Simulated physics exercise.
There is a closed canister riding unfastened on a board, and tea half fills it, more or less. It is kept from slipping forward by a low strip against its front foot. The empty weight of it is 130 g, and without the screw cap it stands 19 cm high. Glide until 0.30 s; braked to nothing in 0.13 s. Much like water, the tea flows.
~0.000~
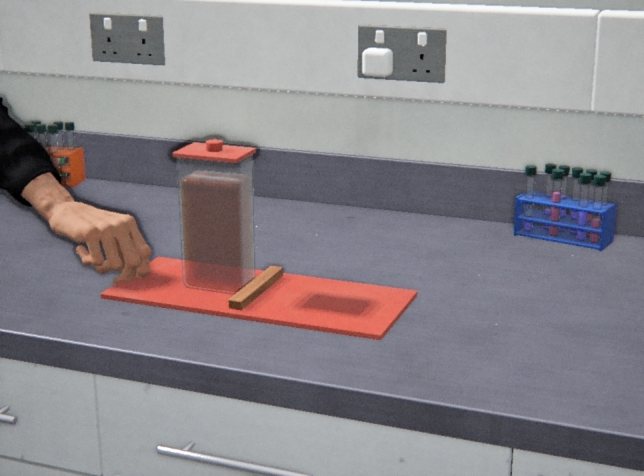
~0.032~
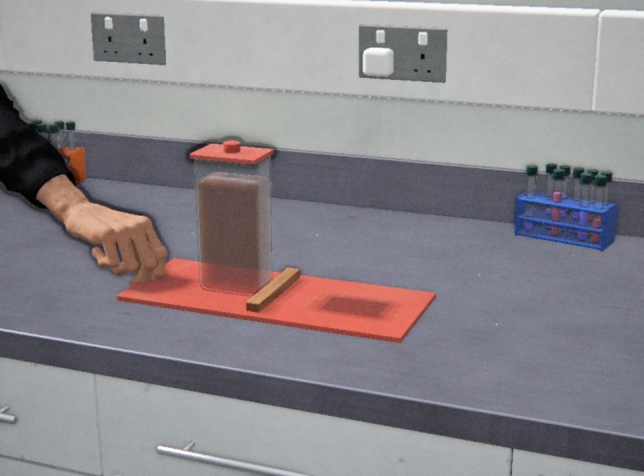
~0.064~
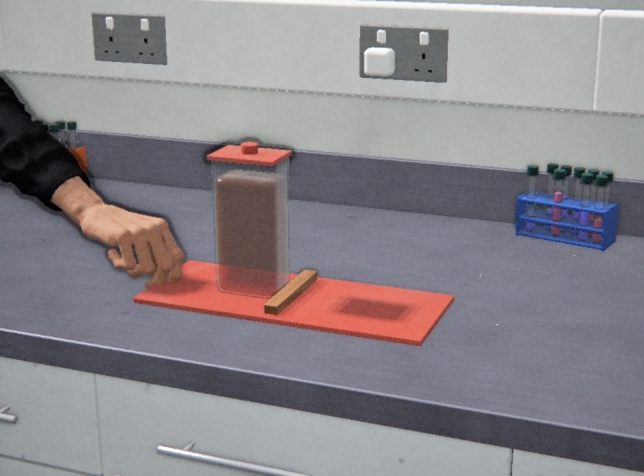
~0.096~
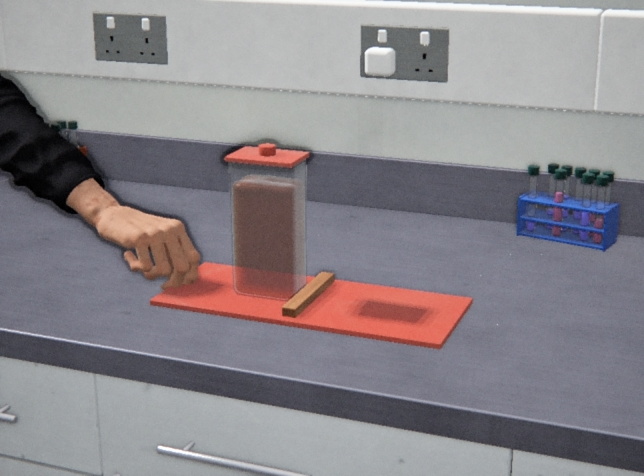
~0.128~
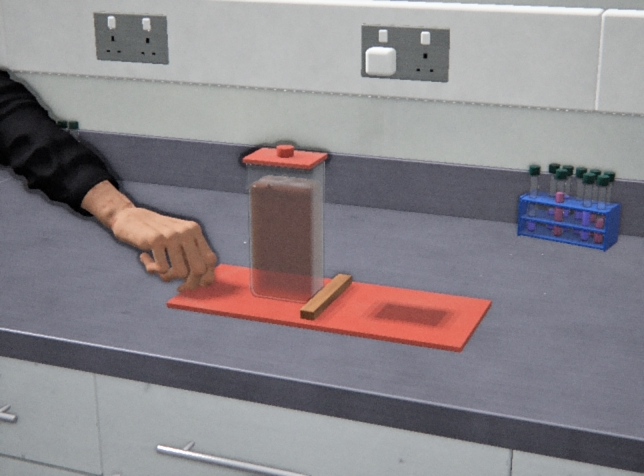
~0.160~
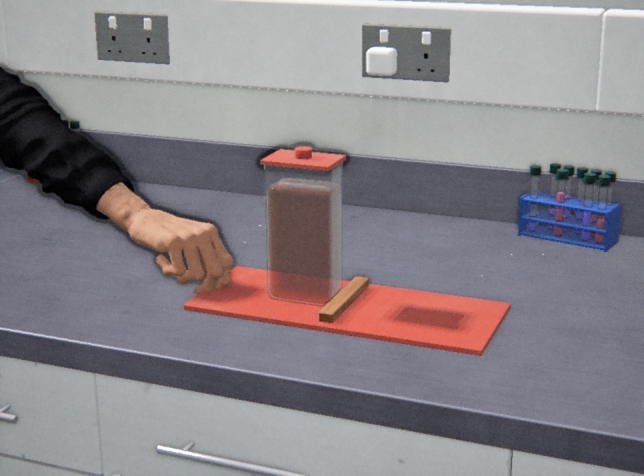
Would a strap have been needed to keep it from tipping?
Upright.
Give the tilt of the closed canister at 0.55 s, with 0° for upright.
I'd put it at close to 8 degrees off upright.
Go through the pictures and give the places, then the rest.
In the first frame, 0.0 cm from the start; closed canister, level (189, 174) left, (246, 180) right, rim (245, 160).
In the second frame, 2.5 cm from the start; closed canister, level (206, 175) left, (264, 182) right.
In the third frame, 5.0 cm from the start; closed canister, level (223, 174) left, (282, 180) right.
In the fourth frame, 7.5 cm from the start; closed canister, level (240, 178) left, (299, 184) right.
In the fifth frame, 10.0 cm from the start; closed canister, level (258, 179) left, (318, 185) right.
In the sixth frame, 12.5 cm from the start; closed canister, level (276, 182) left, (337, 188) right.
By 0.43 s the board moves at 0.00 m/s; the closed canister leans 6°.
By 0.55 s the closed canister leans 7°.
By 0.71 s the closed canister stands where it began.
By 0.93 s the closed canister stands where it began.
At rest the closed canister stands where it began.
